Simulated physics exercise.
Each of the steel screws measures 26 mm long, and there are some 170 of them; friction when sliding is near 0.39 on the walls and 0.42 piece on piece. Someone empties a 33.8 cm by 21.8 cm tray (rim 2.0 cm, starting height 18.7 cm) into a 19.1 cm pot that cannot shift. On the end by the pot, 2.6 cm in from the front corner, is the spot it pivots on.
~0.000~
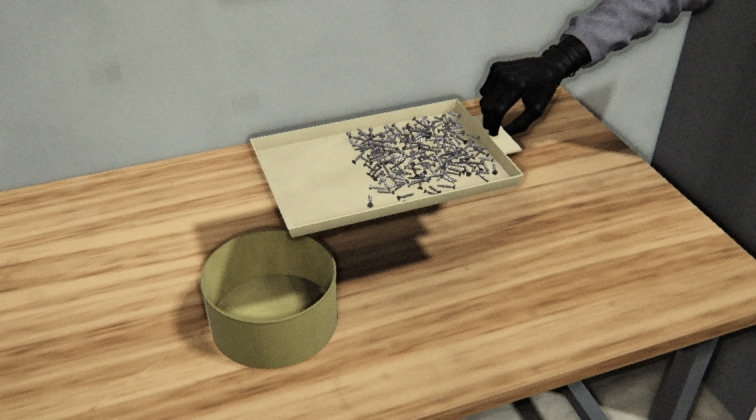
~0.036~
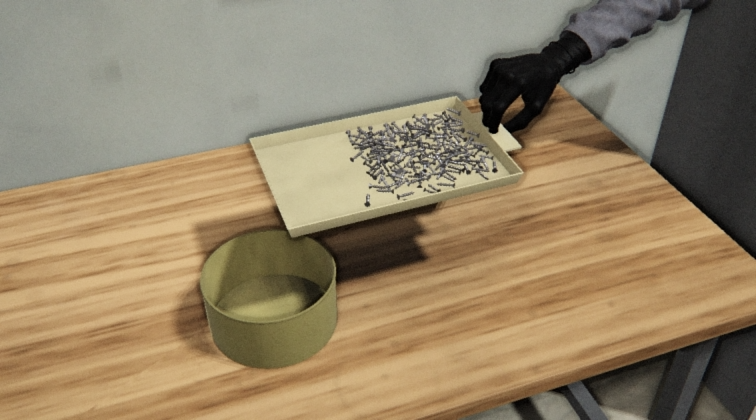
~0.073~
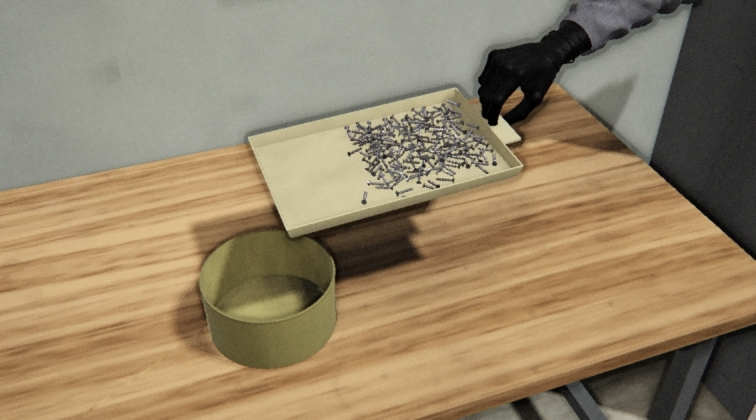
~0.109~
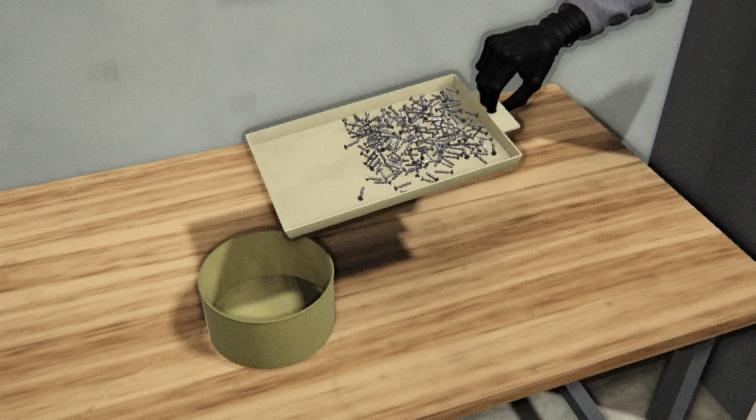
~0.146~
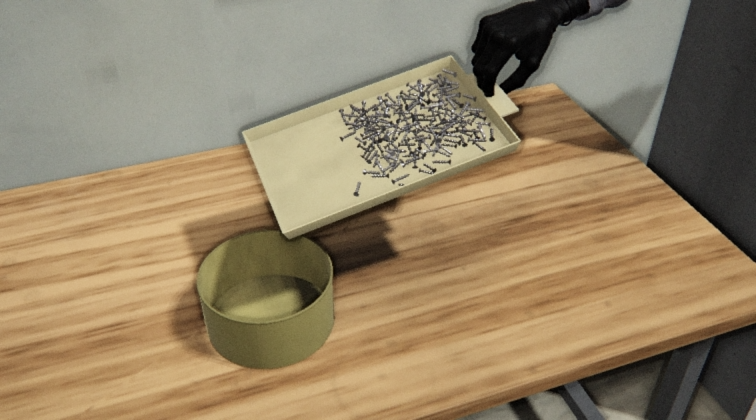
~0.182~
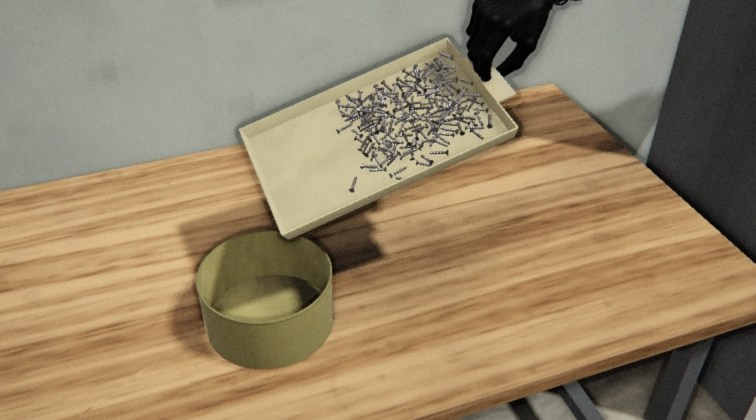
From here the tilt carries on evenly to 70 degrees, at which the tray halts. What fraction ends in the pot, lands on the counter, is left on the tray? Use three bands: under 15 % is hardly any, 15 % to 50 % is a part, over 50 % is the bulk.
Shares - pot: The bulk; counter: A part; left on the tray: Hardly any.
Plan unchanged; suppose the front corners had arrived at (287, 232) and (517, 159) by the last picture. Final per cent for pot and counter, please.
In the pot: 30 per cent; on the counter: 65 per cent.
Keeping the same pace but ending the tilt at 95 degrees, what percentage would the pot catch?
Around 70 in a hundred.
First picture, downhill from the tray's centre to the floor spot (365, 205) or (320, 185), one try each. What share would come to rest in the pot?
First try: Around 30 percent; second try: Around 50 percent.
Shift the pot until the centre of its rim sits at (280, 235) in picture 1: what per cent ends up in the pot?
The share would be some 0 per cent.
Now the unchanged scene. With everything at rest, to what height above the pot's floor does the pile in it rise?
Roughly 2.5 centimetres.
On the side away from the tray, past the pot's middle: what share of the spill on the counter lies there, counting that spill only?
Some 100 per cent of the spill lies beyond the centre.
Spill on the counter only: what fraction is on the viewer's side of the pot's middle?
Roughly 90 per cent.
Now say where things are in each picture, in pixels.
The first frame shows tray tilt 0 degrees, front corners at (291, 226) and (519, 174); middle of the pieces at (418, 152); pot at (269, 273).
The second frame shows tray tilt 1 degrees, front corners at (291, 226) and (518, 171); middle of the pieces at (418, 151).
The third frame shows tray tilt 3 degrees, front corners at (290, 226) and (518, 165), lowest corner left front; middle of the pieces at (417, 145).
The fourth frame shows tray tilt 7 degrees, front corners at (288, 228) and (517, 154), lowest corner left front; middle of the pieces at (415, 136).
The fifth frame shows tray tilt 13 degrees, front corners at (286, 229) and (515, 140), lowest corner left front; middle of the pieces at (413, 125).
The sixth frame shows tray tilt 18 degrees, front corners at (284, 230) and (513, 127), lowest corner left front; middle of the pieces at (409, 114); pot at (265, 273). The tray's pace is about 145 degrees a second.
Then, at 0.37 s, tilt 45 degrees; the tray holds 100 %, the pot 0 %.
Then, at 0.50 s, tilt 64 degrees; the tray holds 100 %, the pot 0 %.
After 0.75 s, tilt 70 degrees; the tray holds 5 %, the pot 60 %.
In the end, at 1.9 s, pot 65 %, counter 30 %, tray 5 %.
